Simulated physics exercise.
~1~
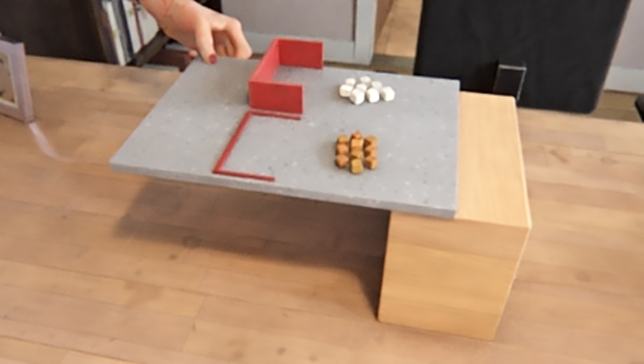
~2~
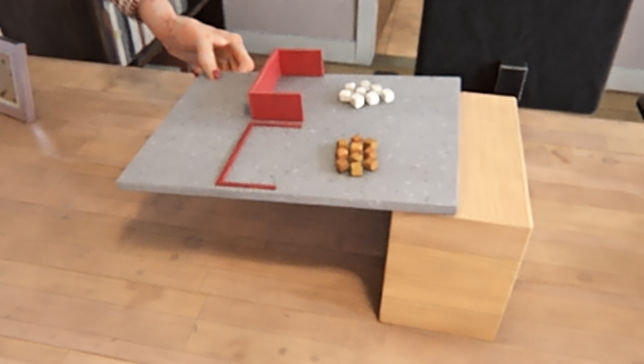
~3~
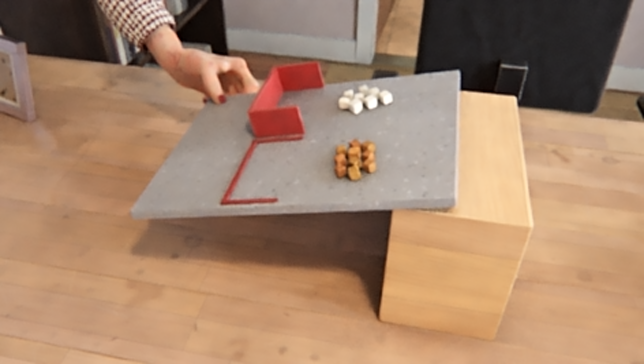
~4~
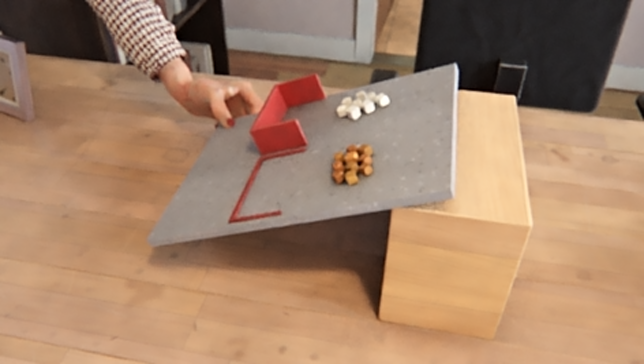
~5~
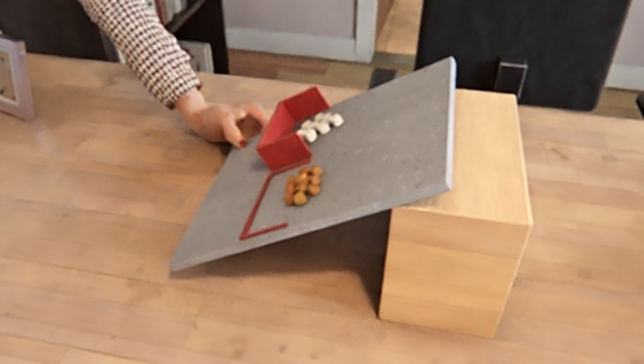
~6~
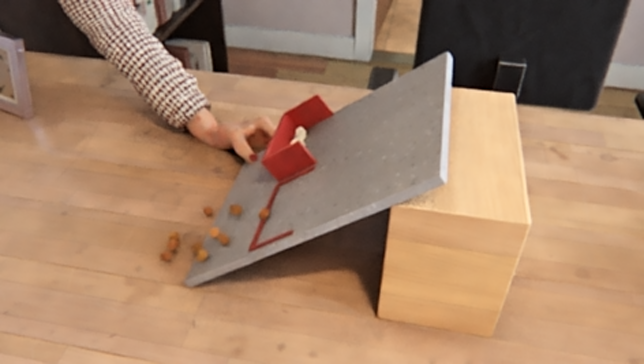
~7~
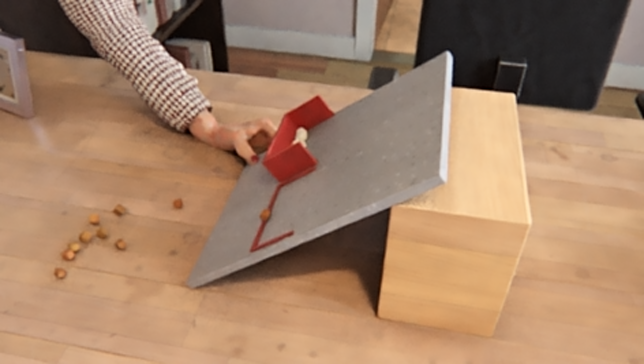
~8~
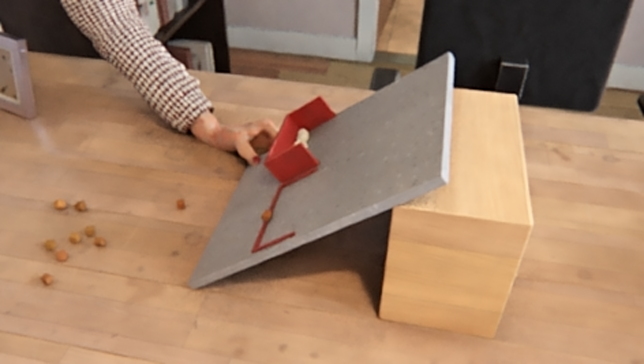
On a wooden plank surface indoors, seen from slightly above, a grey board lies level with its right end on a pale wooden block and a hand at its far left corner. On it are a cluster of small white pieces behind a tall red barrier and a cluster of brown pieces nearer the viewer, facing a thin, low red strip. The hand lowers the left end, and the board tilts steeply. Both clusters slide left; the white pieces gather against the tall barrier, while nearly all the brown ones pass the strip, tumble off and rest scattered on the wood.
